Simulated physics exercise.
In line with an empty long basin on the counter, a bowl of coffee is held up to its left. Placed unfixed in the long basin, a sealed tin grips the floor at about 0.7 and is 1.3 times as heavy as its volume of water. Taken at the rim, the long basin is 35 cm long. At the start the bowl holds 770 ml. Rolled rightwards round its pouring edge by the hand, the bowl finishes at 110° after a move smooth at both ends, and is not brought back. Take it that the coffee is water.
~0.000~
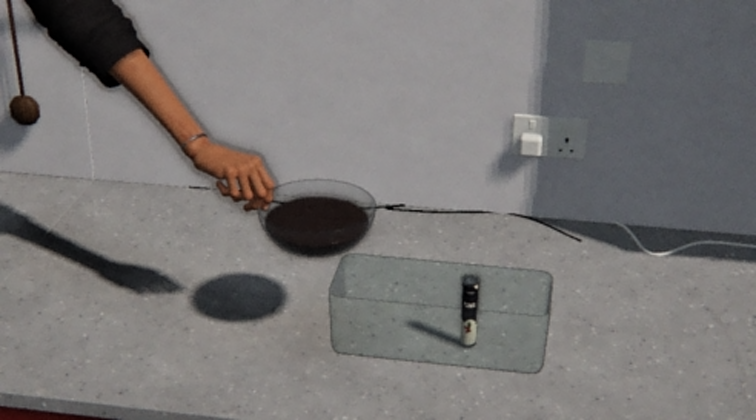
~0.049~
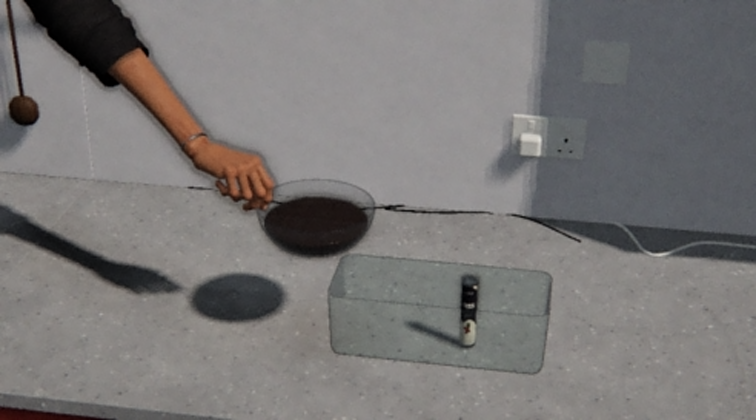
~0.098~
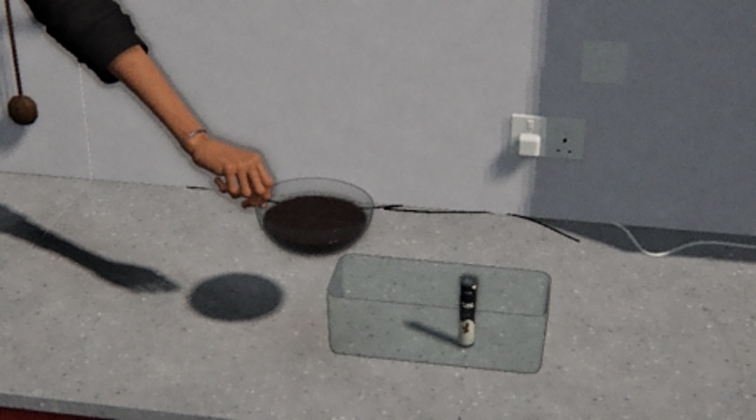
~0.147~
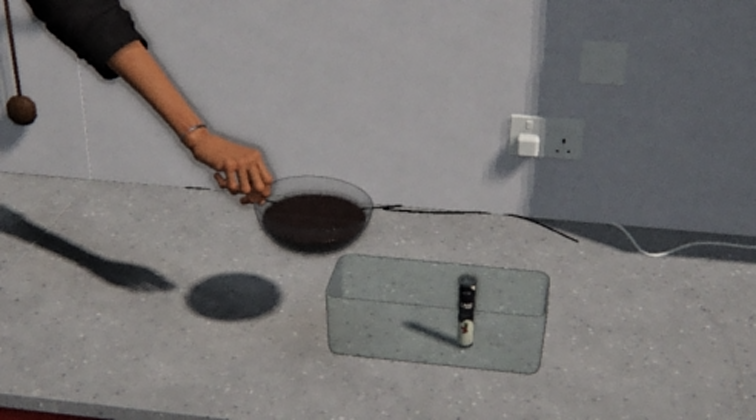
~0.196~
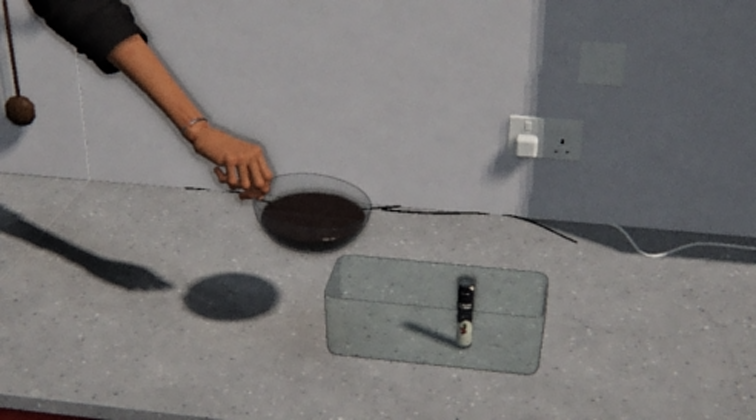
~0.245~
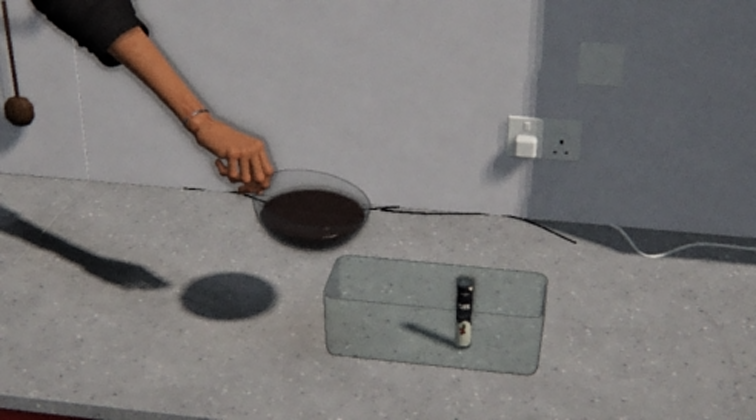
A glass bowl of dark coffee, held up by a hand on the left, tilted slightly to the right above the counter, while the long clear basin with a small tin in it stayed put.
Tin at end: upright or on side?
Upright.
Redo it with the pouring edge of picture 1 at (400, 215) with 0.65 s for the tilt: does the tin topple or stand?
It tumbles.
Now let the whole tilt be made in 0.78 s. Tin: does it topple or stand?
Then the tin tumbles.
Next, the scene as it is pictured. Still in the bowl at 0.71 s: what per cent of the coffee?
Fraction remaining: Approx. 52 per cent.
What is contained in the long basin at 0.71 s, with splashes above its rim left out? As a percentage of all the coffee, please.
Roughly 9 per cent.
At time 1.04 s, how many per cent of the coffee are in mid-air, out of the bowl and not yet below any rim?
About 10 per cent.
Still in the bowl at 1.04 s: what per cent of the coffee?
Share remaining: Approx. 0 %.
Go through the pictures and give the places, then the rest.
Tilt 0°; pouring edge (375, 211); surface from (267, 214) to (369, 223); the long basin's rim runs from (336, 275) to (551, 295); the tin's top is at (471, 283), in the first picture.
Tilt 0°; pouring edge (374, 211); surface from (266, 214) to (369, 223), in the second picture.
Tilt 2°; pouring edge (373, 211); surface from (264, 212) to (368, 222), in the third picture.
Tilt 4°; pouring edge (371, 211); surface from (264, 211) to (366, 221), in the fourth picture.
Tilt 6°; pouring edge (370, 212); surface from (263, 208) to (365, 219), in the fifth picture.
Tilt 10°; pouring edge (369, 213); surface from (263, 205) to (365, 217), in the sixth picture.
By 0.71 s the tilt is 64° and 51 per cent is still to pour; the tin stands where it began.
By 1.04 s the tilt is 101° and 0 per cent is still to pour; the tin stands where it began.
By 1.40 s the tilt is 110° and 0 per cent is still to pour; the tin stands where it began.
By 1.78 s the tilt is 110° and 0 per cent is still to pour; the tin stands where it began.
At rest the tin stands where it began.
